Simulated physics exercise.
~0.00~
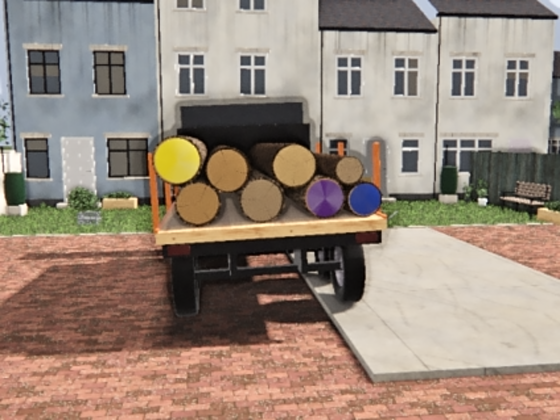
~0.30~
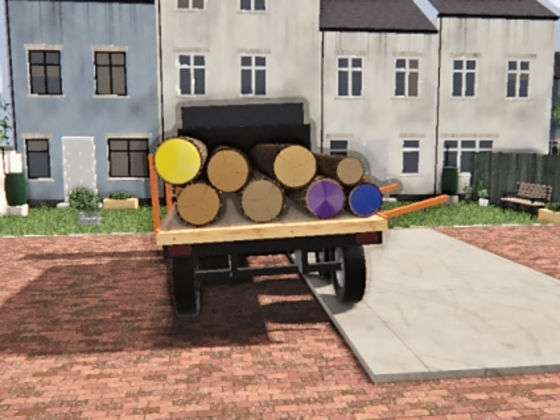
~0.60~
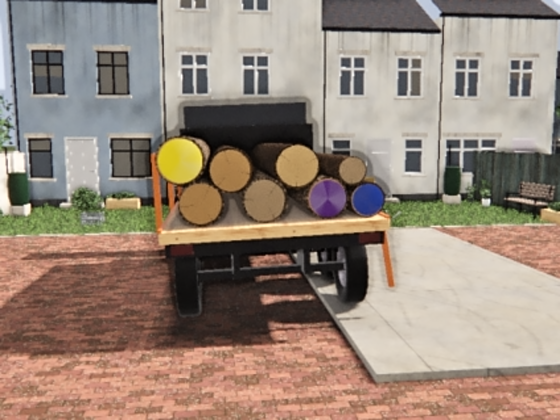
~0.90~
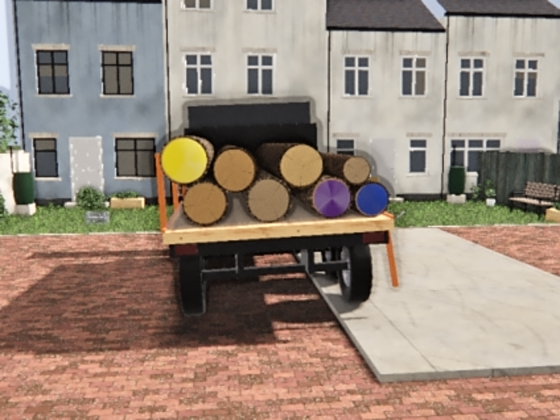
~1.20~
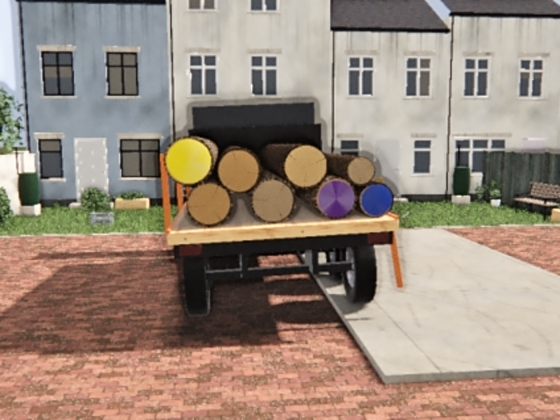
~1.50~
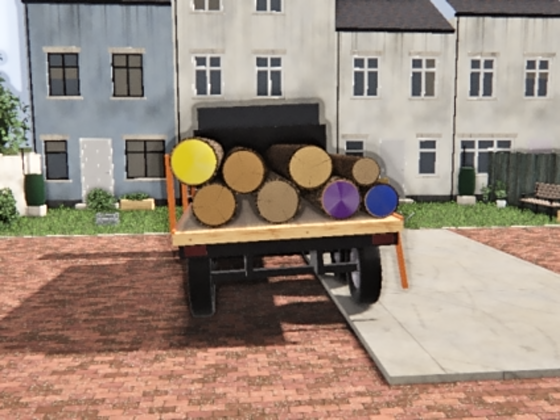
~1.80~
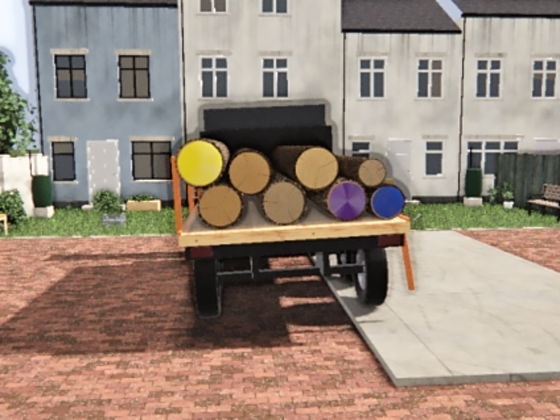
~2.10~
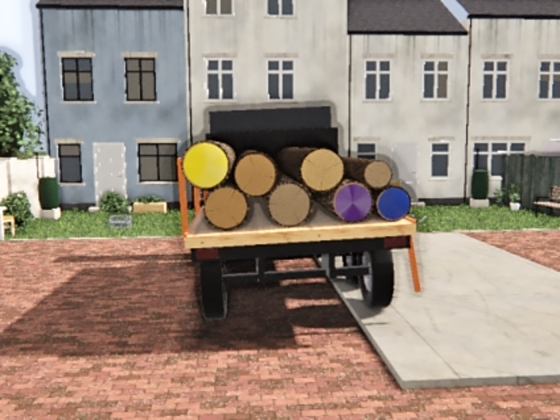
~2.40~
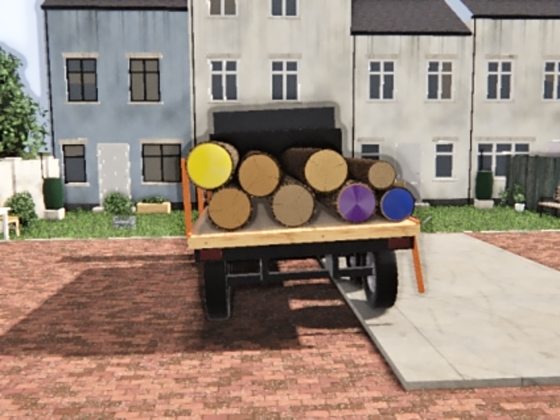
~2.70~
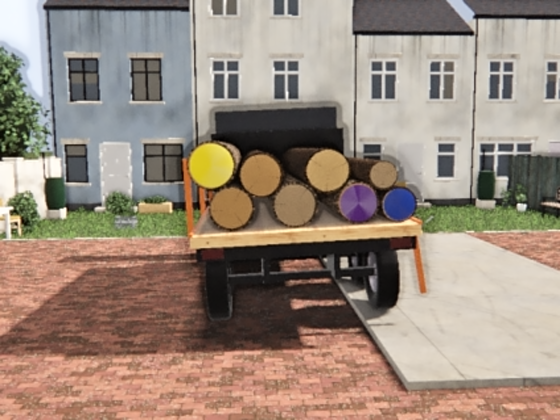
Flatbed lorry carrying stacked logs, its orange right-hand posts swinging down to hang below the deck while every log stays aboard.
